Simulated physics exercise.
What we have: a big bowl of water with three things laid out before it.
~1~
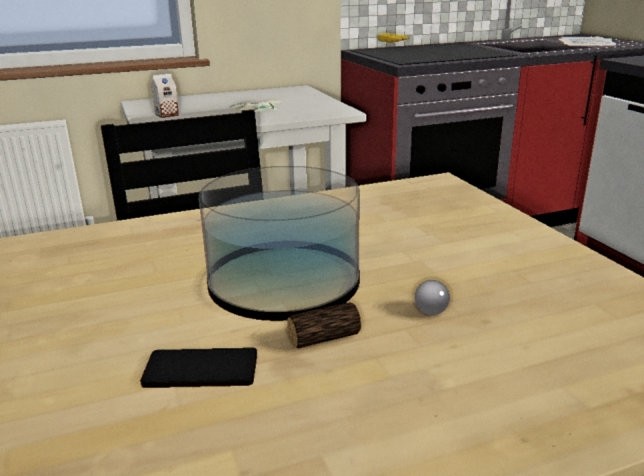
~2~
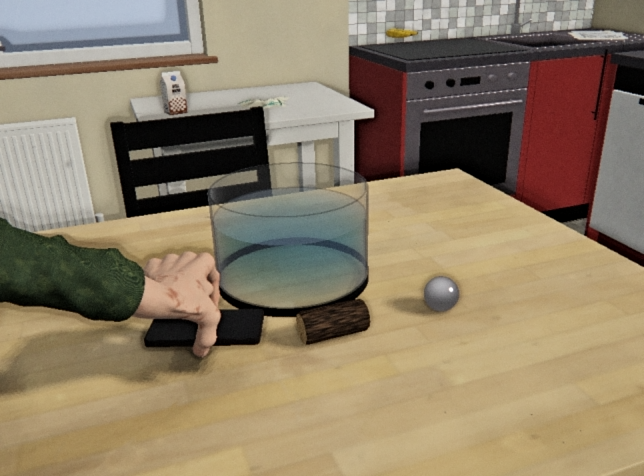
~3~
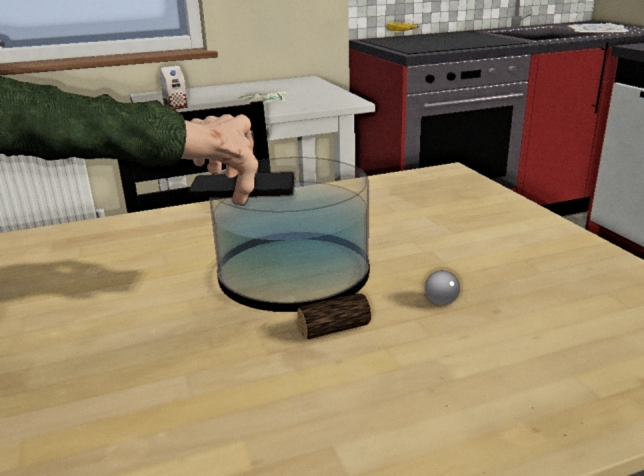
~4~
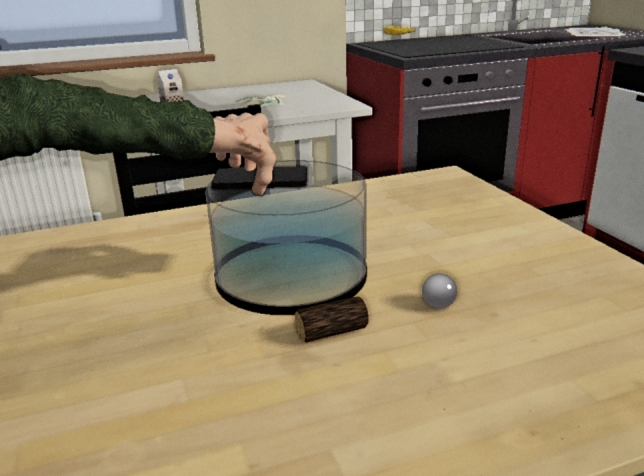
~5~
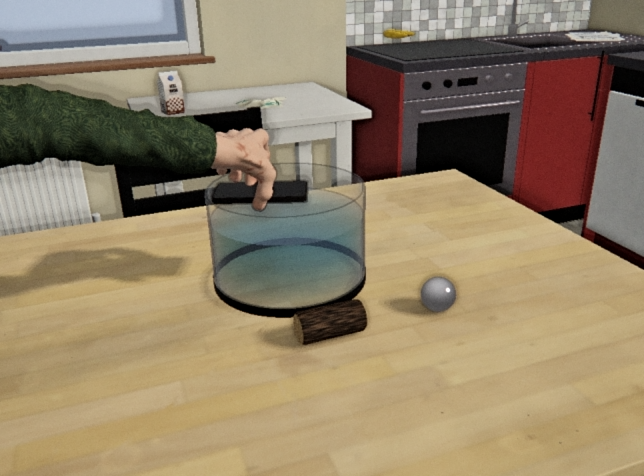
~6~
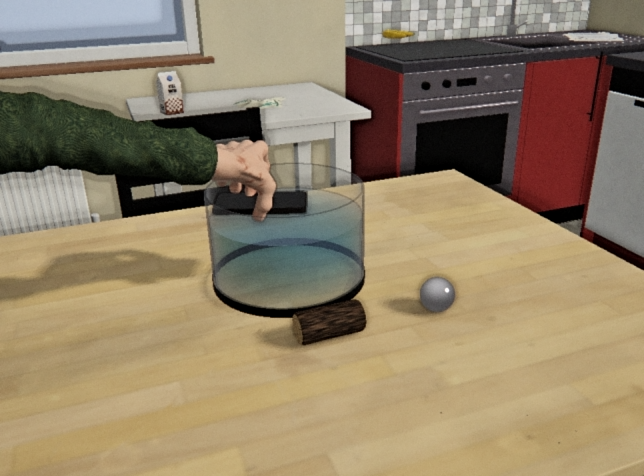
The clip opens on a wooden table with a big glass bowl of water, a black phone, a piece of branch and a steel ball before it. A hand in a green sleeve reaches in from the left, picks up the phone and carries it over the bowl, then lowers it to just above the water.
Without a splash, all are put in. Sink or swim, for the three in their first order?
From the left: It ends on the bottom, it bobs on top, it ends on the bottom.
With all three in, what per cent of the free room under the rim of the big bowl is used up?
Close to 14 %.
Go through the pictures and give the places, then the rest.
In the first picture, the row from the left; phone (201, 367); piece of branch (324, 325); steel ball (432, 298).
In the second picture, a hand picks up the phone; phone (206, 327); steel ball (441, 294).
In the third picture, it is carried over; phone (243, 184); piece of branch (334, 315).
In the fourth picture, it is above the big bowl; phone (261, 177); steel ball (440, 291).
In the fifth picture, it comes down; phone (261, 192); piece of branch (330, 321).
In the sixth picture, it is just over the surface; phone (261, 203); piece of branch (329, 322); steel ball (437, 294).
Soon after, the phone goes to the bottom.
Later, the piece of branch floats.
In the end, the steel ball goes to the bottom; afloat, piece of branch.
